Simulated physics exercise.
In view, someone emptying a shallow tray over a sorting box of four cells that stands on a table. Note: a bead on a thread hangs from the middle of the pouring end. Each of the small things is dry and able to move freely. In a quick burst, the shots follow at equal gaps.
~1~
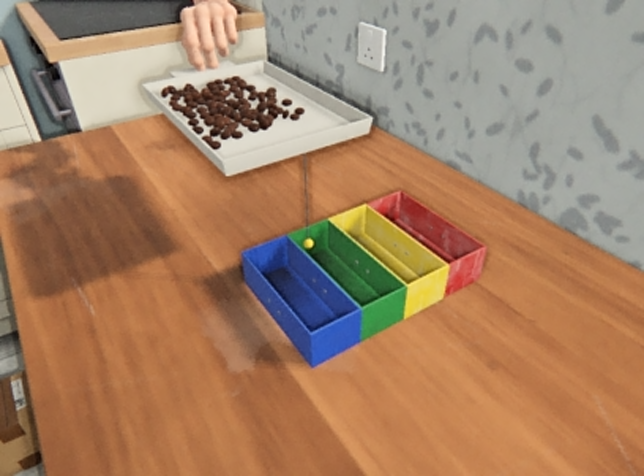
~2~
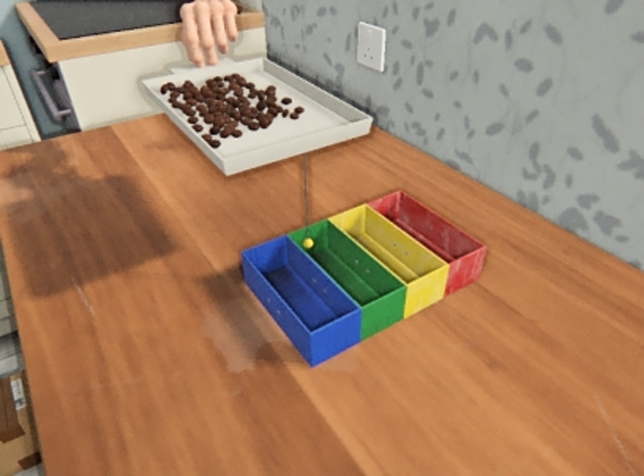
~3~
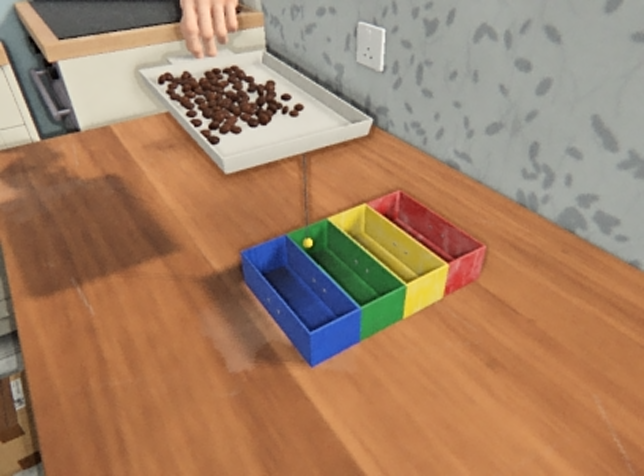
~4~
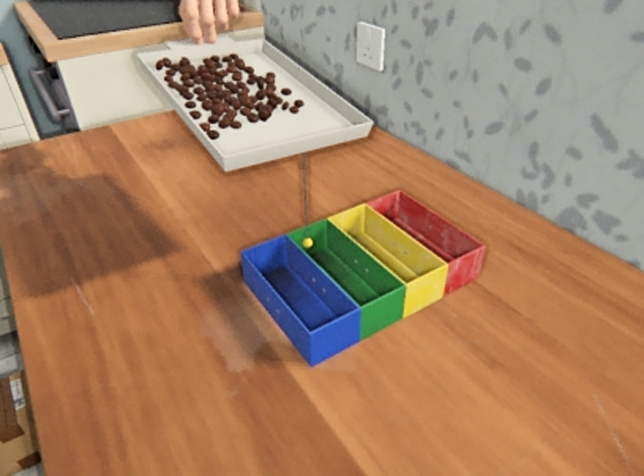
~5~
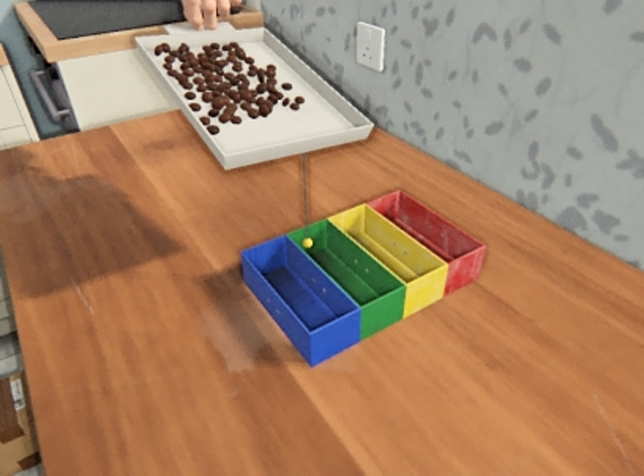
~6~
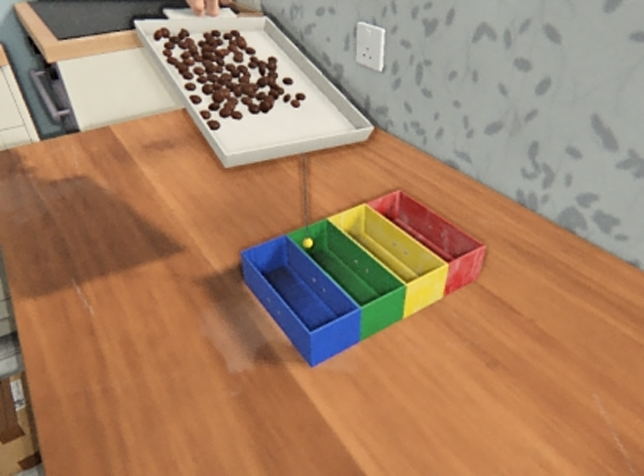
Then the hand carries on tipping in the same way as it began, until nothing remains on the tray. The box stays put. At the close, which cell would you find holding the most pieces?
You would find the most in the yellow cell.
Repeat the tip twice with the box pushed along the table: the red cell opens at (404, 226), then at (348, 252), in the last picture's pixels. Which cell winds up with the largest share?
That yellow cell, then that red cell.
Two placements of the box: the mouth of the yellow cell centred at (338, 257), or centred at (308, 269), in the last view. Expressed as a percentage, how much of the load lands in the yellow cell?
40 and 10 %.
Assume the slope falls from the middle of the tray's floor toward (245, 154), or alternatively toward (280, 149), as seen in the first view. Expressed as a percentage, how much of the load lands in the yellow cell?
Lab note: Try 1 = 0 %, try 2 = 0 %.
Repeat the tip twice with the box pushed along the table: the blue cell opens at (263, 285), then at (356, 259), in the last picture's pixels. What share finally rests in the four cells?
The first gives 100 %, the second 90 %.
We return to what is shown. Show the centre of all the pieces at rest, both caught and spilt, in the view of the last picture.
Roughly at pixel (378, 276).
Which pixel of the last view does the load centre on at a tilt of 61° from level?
I'd put the middle close to (330, 121).
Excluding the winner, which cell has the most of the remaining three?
Ranked number two: The green one.
Soon, tray tipped steeply; nearly all on the tray; a small part falling or outside the box.
A while on, tray tipped right over; about a third on the tray; about a third in the yellow cell; a small part in the green cell; a stray few in the blue cell; a stray few in the red cell; about a quarter falling or outside the box.
Towards the end, tray tipped past a quarter turn; about two thirds in the yellow cell; about a third in the green cell; a stray few in the blue cell; a stray few in the red cell.
Finally, tray tipped past a quarter turn; about two thirds in the yellow cell; about a third in the green cell; a stray few in the blue cell; a stray few in the red cell.
